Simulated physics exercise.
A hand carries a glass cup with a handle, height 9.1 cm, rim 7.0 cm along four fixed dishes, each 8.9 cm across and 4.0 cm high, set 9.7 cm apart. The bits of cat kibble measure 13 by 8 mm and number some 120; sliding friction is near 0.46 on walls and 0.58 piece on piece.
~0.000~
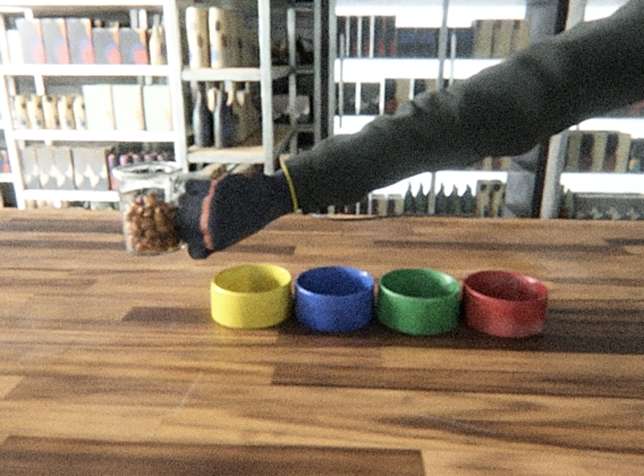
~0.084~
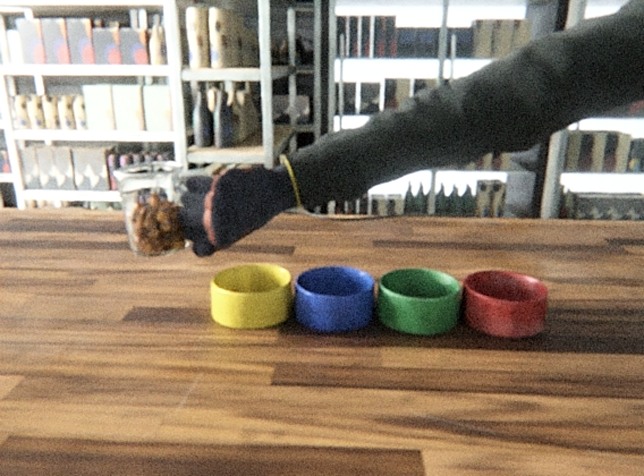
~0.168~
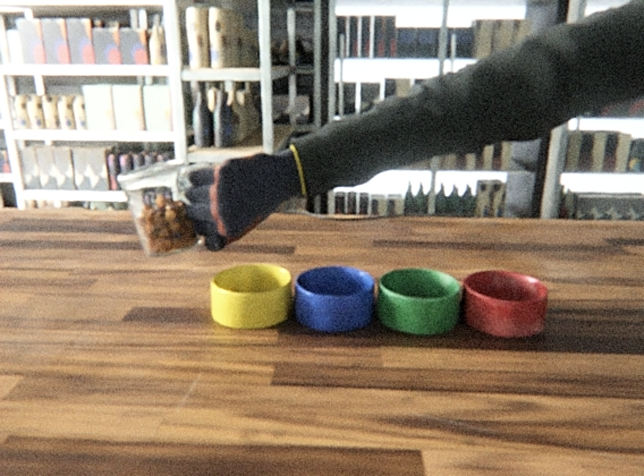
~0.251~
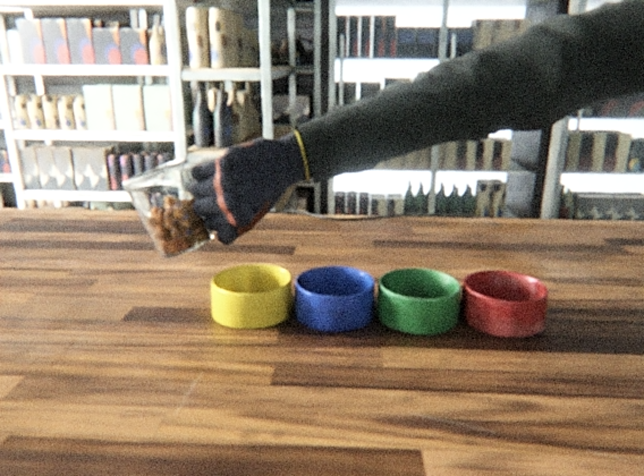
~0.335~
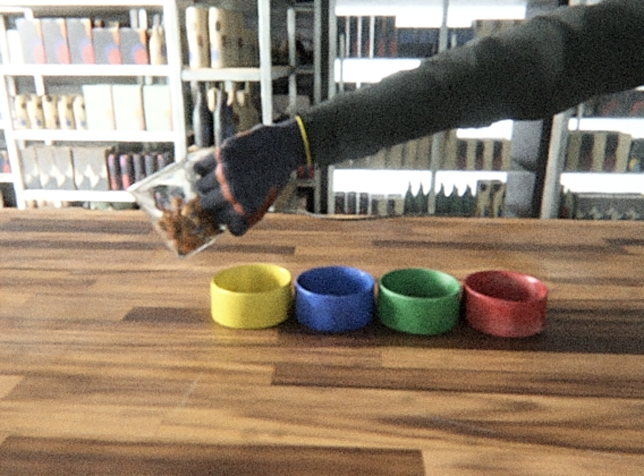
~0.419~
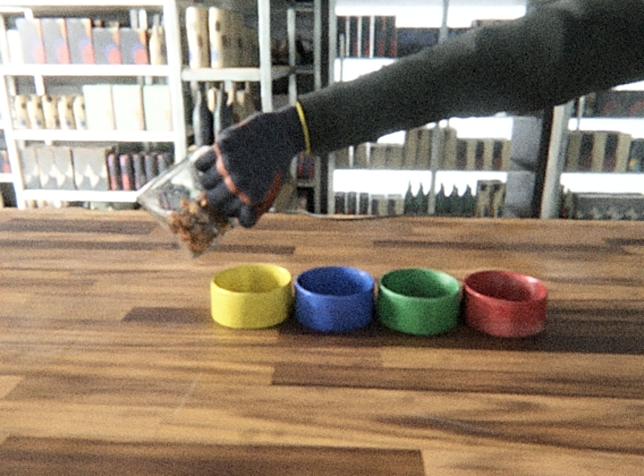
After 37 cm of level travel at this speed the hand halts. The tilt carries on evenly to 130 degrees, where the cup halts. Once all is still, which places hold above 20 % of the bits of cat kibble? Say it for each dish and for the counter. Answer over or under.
Red: Under, blue: Under, green: Under, yellow: Over, counter: Under.
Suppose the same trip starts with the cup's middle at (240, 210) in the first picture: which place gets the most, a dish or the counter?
The winner: Blue.
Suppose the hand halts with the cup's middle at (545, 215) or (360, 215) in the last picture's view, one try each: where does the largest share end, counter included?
The winner: Yellow; yellow.
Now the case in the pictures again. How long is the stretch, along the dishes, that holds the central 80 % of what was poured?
About 5 cm.
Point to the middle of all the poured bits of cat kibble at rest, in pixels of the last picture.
Near (252, 295).
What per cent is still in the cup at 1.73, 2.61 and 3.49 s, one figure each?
About 0, 0, 0.
After 1.73 s, tilt 130 degrees; cup holds 0 %, yellow 100 %.
After 2.61 s, tilt 130 degrees; cup holds 0 %, yellow 100 %.
After 3.49 s, tilt 130 degrees; cup holds 0 %, yellow 100 %.
By 3.8 s all is still; red 0 %, blue 0 %, green 0 %, yellow 100 %, counter 0 %.
